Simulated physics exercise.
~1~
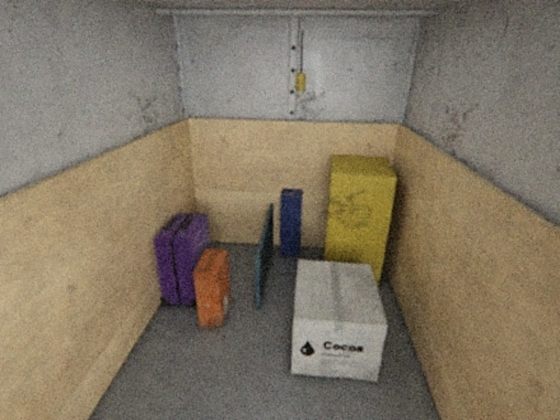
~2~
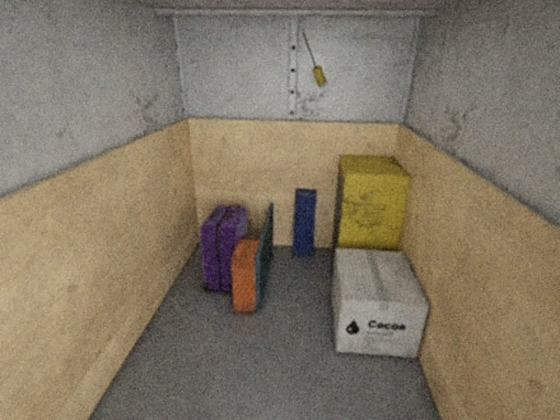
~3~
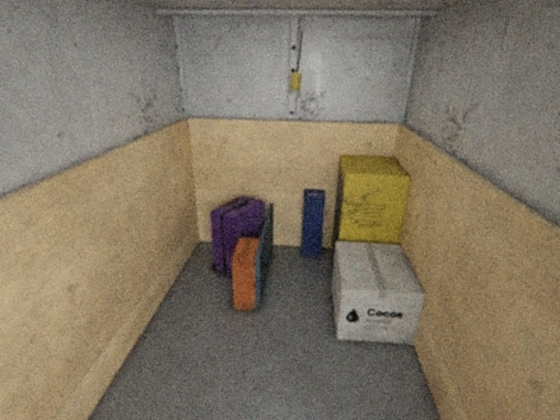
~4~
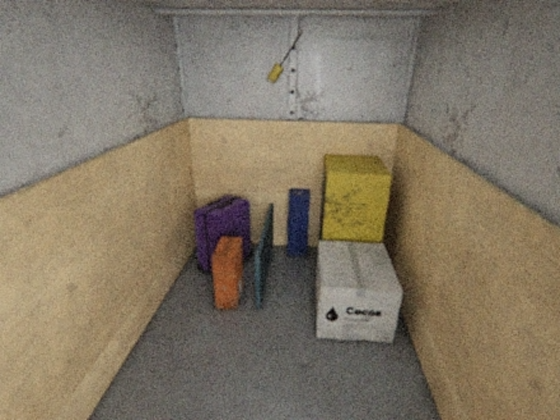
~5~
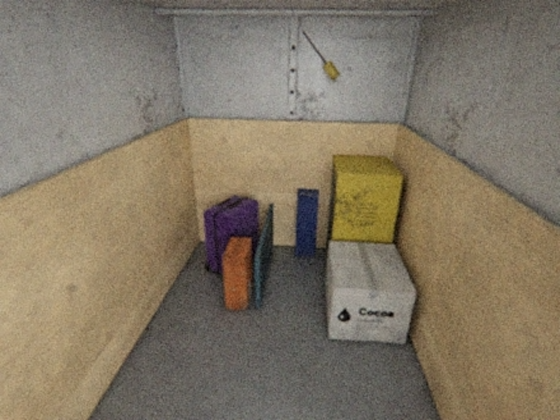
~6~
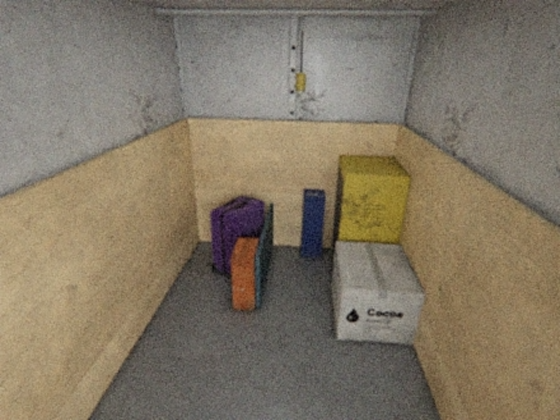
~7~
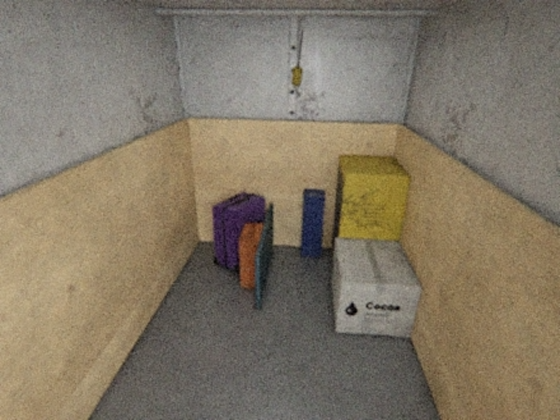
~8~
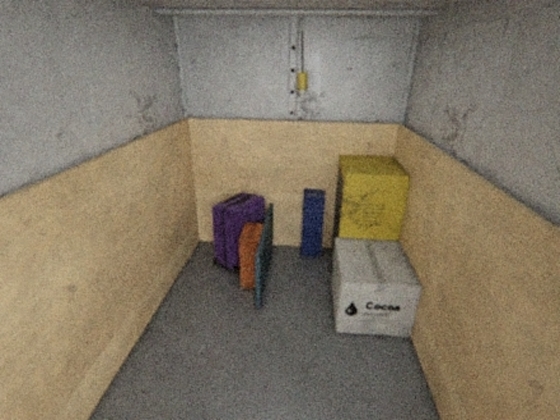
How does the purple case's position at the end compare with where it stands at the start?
At the start the purple case stands close to the left wall and nearer the viewer. At the end it stands farther to the right and deeper in the bay, closer to the front wall.
